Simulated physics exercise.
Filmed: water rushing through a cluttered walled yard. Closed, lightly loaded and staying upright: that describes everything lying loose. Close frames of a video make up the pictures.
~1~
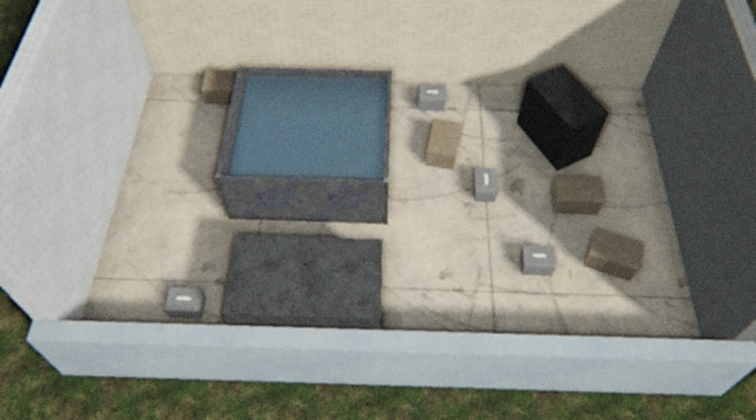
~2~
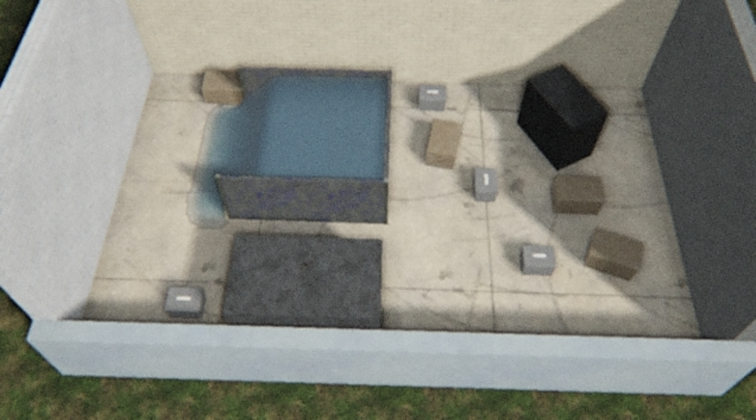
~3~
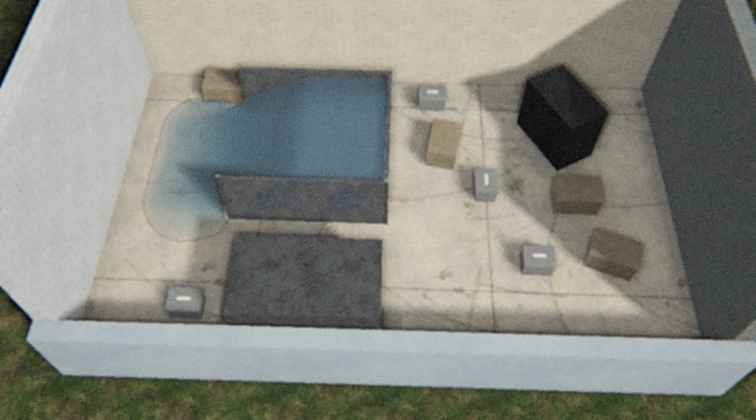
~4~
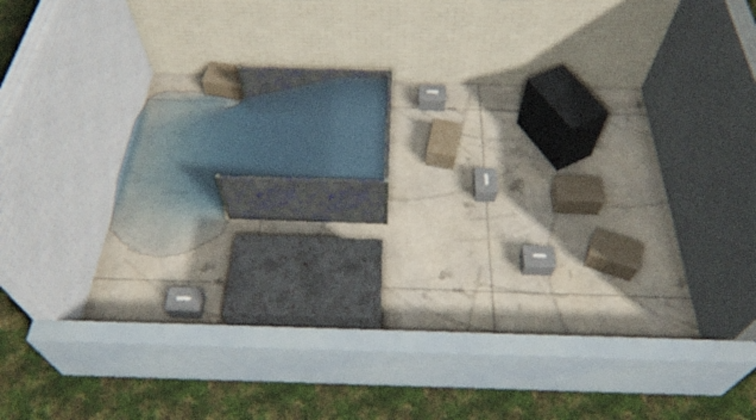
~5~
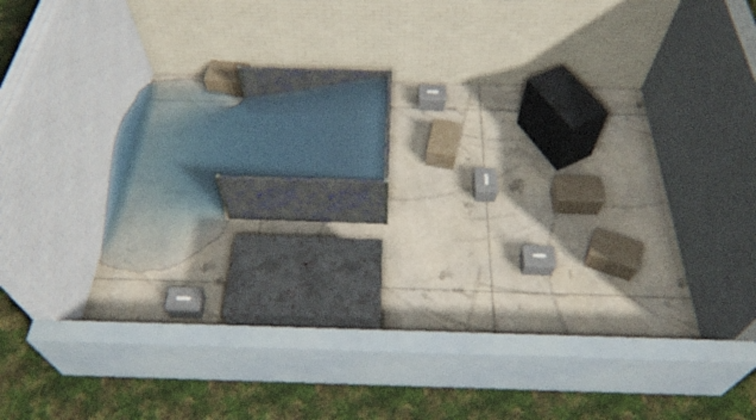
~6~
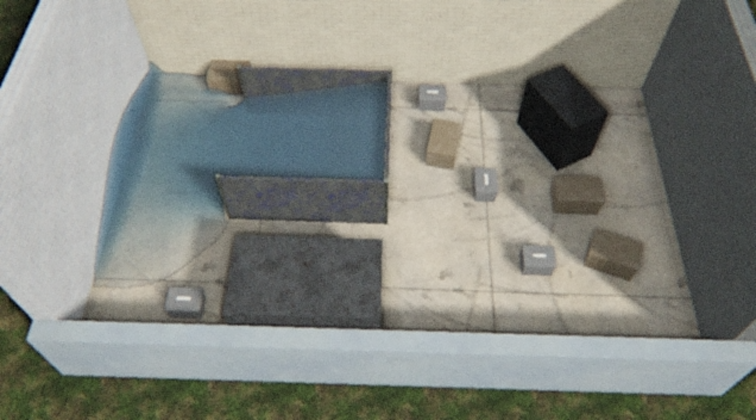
Walled yard with scattered boxes, blue water pouring from the open left side of a tank and spreading to the left wall.
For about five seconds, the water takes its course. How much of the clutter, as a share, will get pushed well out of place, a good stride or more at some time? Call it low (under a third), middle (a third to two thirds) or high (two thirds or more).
Middle.
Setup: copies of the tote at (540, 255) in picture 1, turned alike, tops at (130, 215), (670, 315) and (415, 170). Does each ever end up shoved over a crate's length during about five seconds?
Shoved clear, stays put, stays put.
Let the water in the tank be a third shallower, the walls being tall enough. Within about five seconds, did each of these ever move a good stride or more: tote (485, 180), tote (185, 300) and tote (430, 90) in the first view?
Well, one by one: Not carried that far, carried that far, carried that far.
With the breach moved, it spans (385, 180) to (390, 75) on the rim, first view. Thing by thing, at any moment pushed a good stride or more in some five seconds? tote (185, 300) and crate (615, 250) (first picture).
In the order given: Stayed within that, travelled that far.
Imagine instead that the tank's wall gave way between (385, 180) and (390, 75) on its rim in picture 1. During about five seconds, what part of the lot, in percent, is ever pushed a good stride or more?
Roughly 80 percent.
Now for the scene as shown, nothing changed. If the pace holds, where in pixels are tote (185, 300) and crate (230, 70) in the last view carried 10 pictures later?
Close to (214, 286) and (364, 79).
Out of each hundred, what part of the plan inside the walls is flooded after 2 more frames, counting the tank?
30 per cent or so.
A moment on, 0 of 8 are well off their spots; 0 afloat.
Next, 1 of 8 are well off their spots; 1 afloat.
Later, 3 of 8 are well off their spots; 2 afloat.
In the end, 4 of 8 are well off their spots, and 4 have been at some point; 3 afloat.
